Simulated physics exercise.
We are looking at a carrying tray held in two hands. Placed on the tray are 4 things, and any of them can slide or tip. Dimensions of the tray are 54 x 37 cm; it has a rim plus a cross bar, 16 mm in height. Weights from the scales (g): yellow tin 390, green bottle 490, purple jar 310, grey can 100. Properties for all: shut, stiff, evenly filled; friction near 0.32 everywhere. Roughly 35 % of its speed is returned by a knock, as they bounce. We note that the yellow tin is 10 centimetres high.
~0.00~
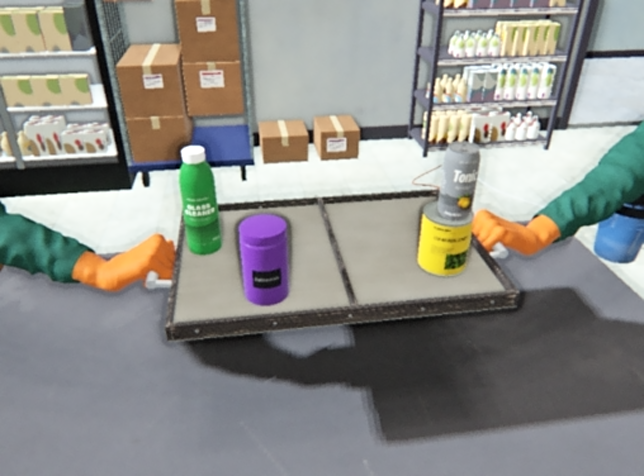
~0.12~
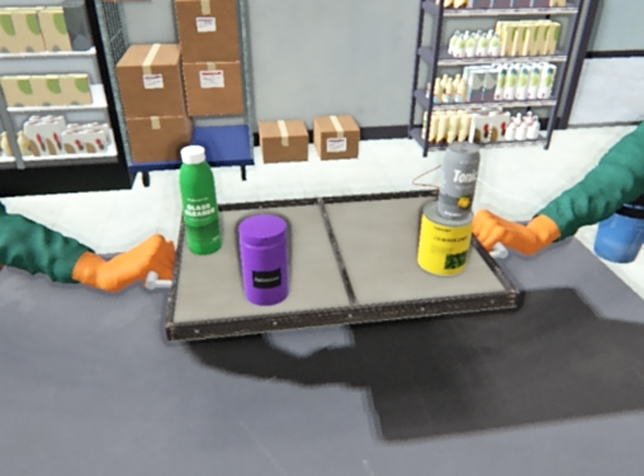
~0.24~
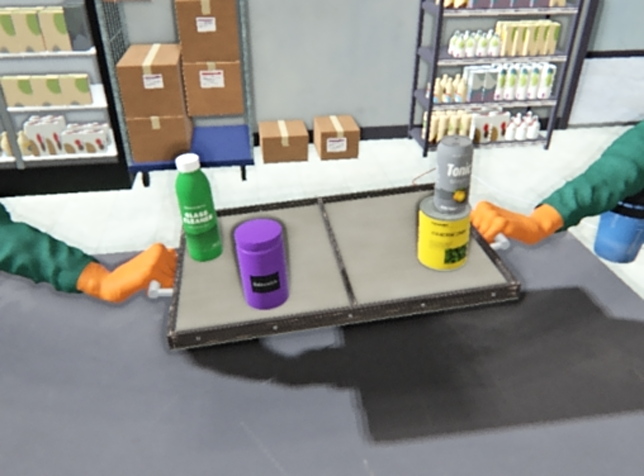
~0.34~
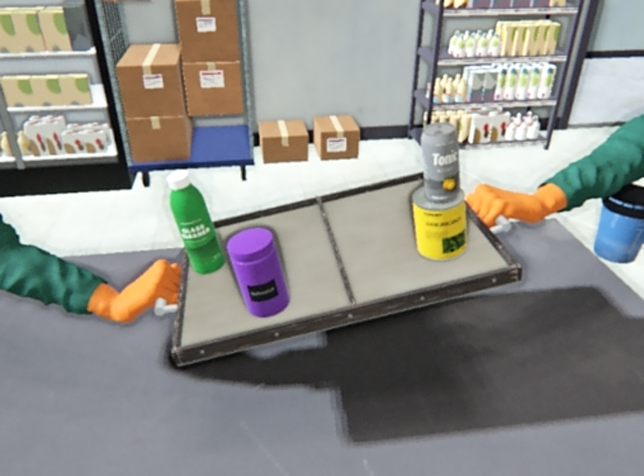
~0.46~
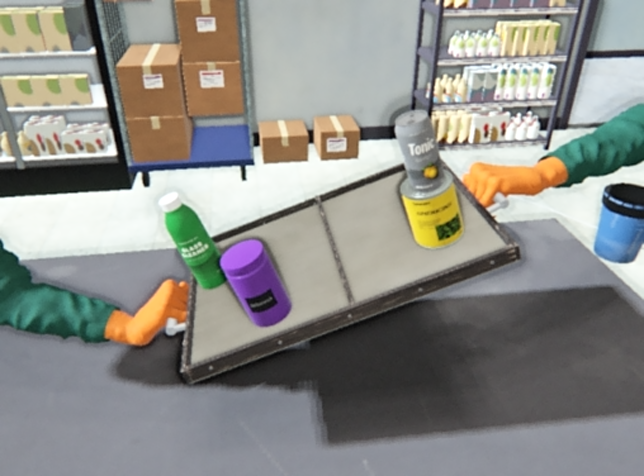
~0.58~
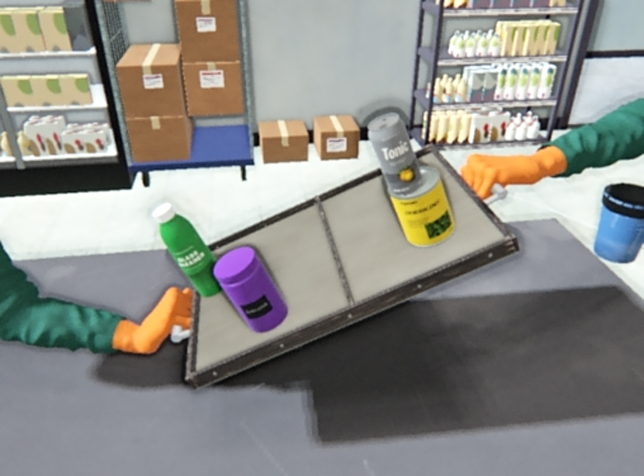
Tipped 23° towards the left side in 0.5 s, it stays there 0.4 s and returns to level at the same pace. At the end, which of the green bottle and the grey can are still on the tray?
In the end the green bottle ends up off it, the grey can ends up riding along.
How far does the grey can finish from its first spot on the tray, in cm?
It ends up around 46 cm from its start.
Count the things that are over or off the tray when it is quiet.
The number here is 3.
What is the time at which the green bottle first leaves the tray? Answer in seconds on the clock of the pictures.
0.8 s, roughly.
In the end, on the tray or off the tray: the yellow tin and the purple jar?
The yellow tin stays within bounds; the purple jar winds up out of bounds.
By 0.88 s, tilt 23°, left edge down; green bottle now off the tray; grey can rocked 55° off its seat near (290, 240); yellow tin 11 cm from its spot.
By 1.08 s, tilt 22°, left edge down; grey can on its side near (266, 291); purple jar rocked 27° off its seat; yellow tin rocked 12° off its seat.
By 1.28 s, tilt 9°, left edge down; purple jar now off the tray; grey can on its side near (249, 269); yellow tin 13 cm from its spot.
By 1.58 s, tray level; grey can on its side near (235, 241); yellow tin 13 cm from its spot.
When it is over (2.8 s), off the tray, green bottle and purple jar; lying over on the tray, grey can; not toppled but over 5 cm from the start, yellow tin. End places, in pixels of the last picture, green bottle near (83, 357), grey can near (217, 221).
